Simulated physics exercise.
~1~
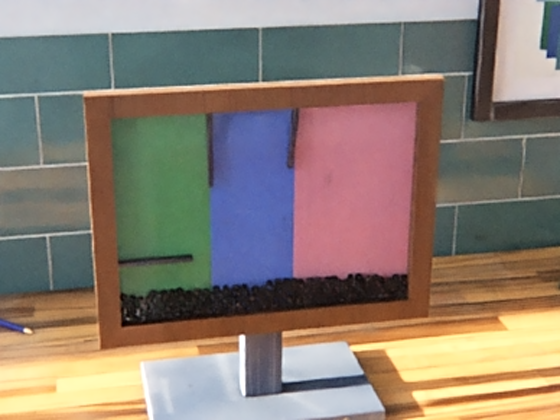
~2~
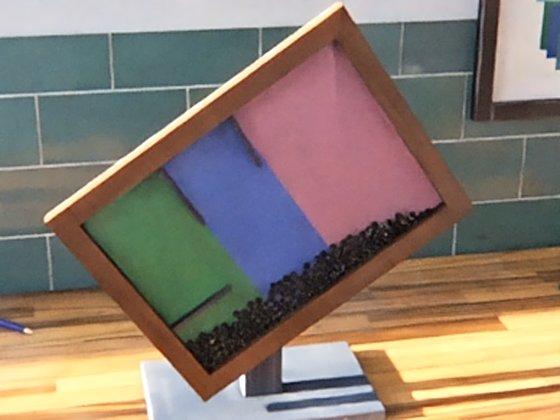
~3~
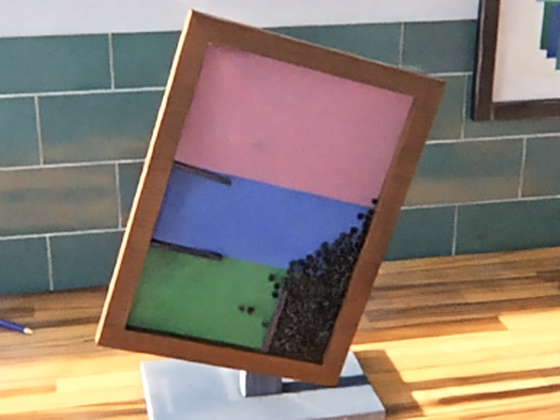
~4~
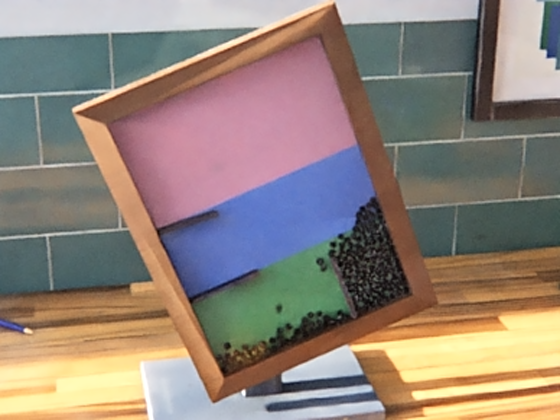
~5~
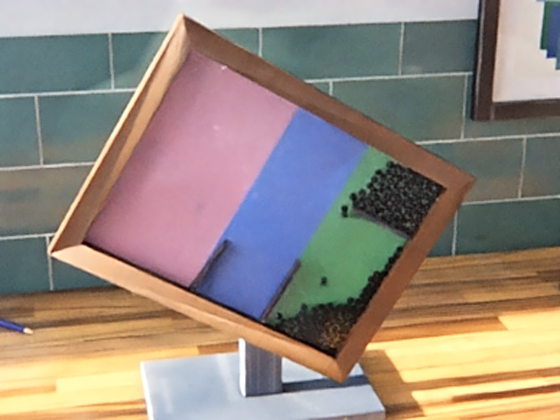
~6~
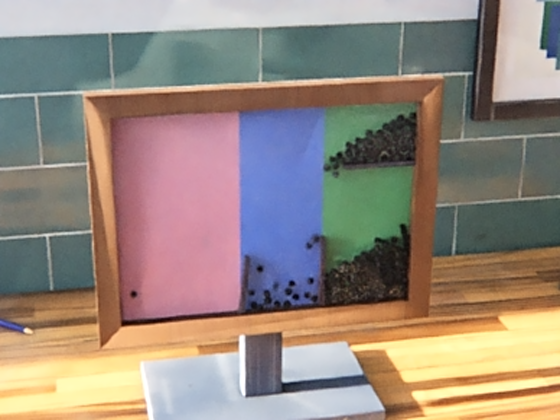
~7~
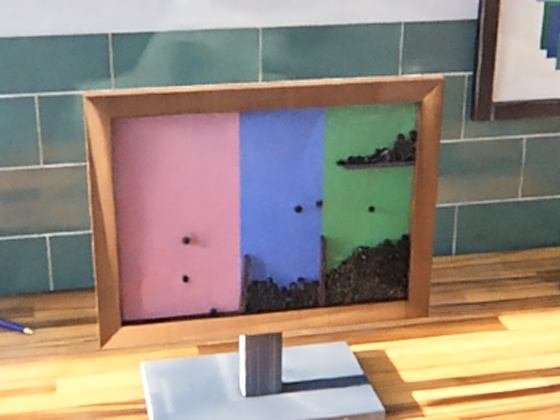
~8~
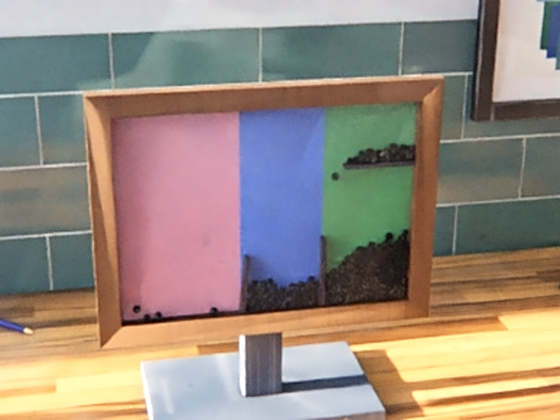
In the video, a framed box with green, blue and pink strips turns anticlockwise until upside down, sending the small black beads along its bottom tumbling; they settle mostly in the green strip, some on its ledge, with fewer in blue and a few in pink.
